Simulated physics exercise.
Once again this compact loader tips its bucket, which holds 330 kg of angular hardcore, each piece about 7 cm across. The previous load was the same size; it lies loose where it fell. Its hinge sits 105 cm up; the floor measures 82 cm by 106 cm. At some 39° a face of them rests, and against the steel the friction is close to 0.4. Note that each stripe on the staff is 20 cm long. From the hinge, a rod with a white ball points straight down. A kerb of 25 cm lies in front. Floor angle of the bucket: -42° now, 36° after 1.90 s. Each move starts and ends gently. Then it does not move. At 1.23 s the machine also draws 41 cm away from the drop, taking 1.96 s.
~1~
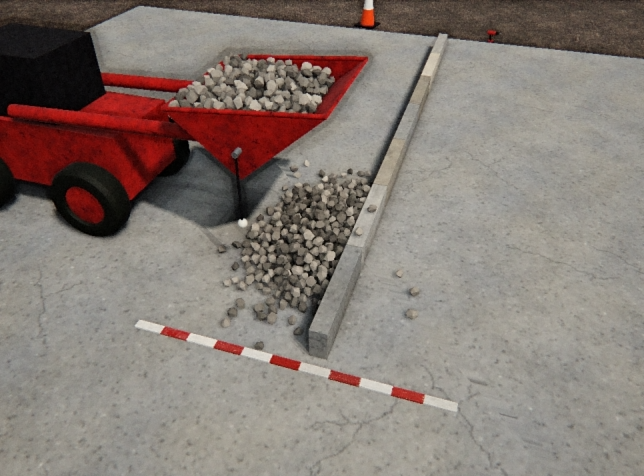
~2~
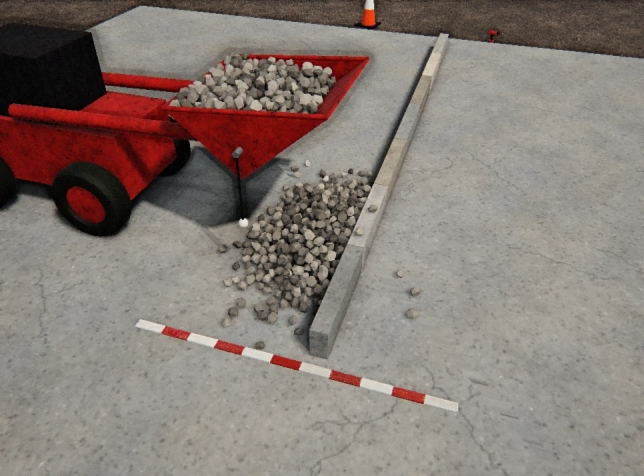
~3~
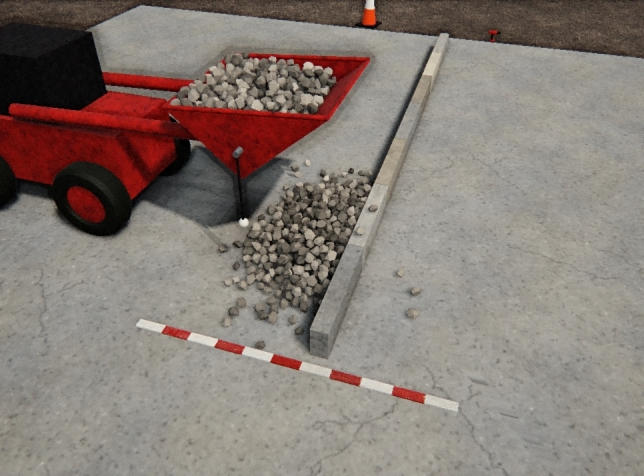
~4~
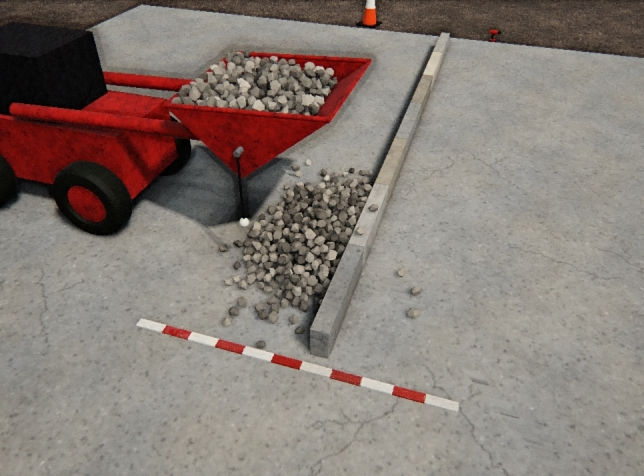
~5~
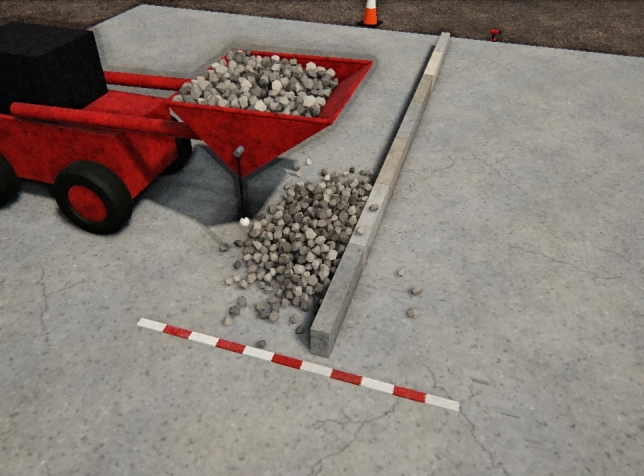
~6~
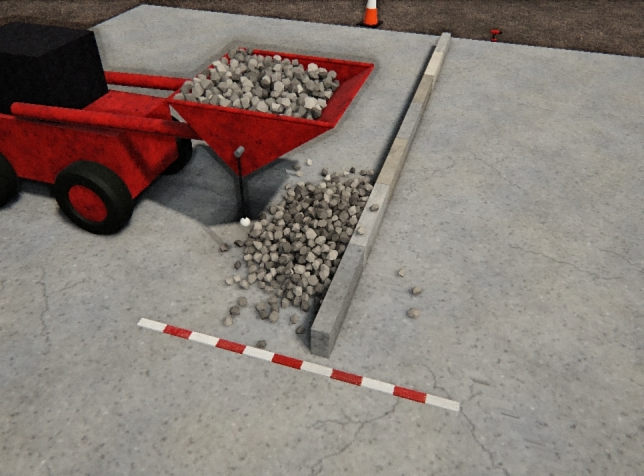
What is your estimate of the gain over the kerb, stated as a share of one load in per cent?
My estimate is 18 per cent of one load.
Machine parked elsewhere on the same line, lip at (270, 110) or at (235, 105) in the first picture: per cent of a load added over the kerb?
About 0 per cent from the first spot and 0 per cent from the second.
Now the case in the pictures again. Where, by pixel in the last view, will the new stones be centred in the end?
I'd say close to (336, 221).
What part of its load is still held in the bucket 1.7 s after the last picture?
About 35 percent is still in there.
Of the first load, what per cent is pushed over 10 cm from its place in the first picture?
5 %.
Then, 1.1 s after the last picture the floor is at 24°; in per cent of one load, 100 in the bucket, 100 on this side of the kerb, 0 over the kerb; the foremost stones are at (372, 266).
Then, 1.7 s after the last picture the floor is at 36°; in per cent of one load, 35 in the bucket, 157 on this side of the kerb, 8 over the kerb; the foremost stones are at (411, 267).
Then, 3.3 s after the last picture the floor is at 36°; in per cent of one load, 0 in the bucket, 182 on this side of the kerb, 18 over the kerb; the foremost stones are at (463, 269).
Then, 5.9 s after the last picture the floor is at 36°; in per cent of one load, 0 in the bucket, 182 on this side of the kerb, 18 over the kerb; the foremost stones are at (463, 269). Net gain over the kerb, 18.
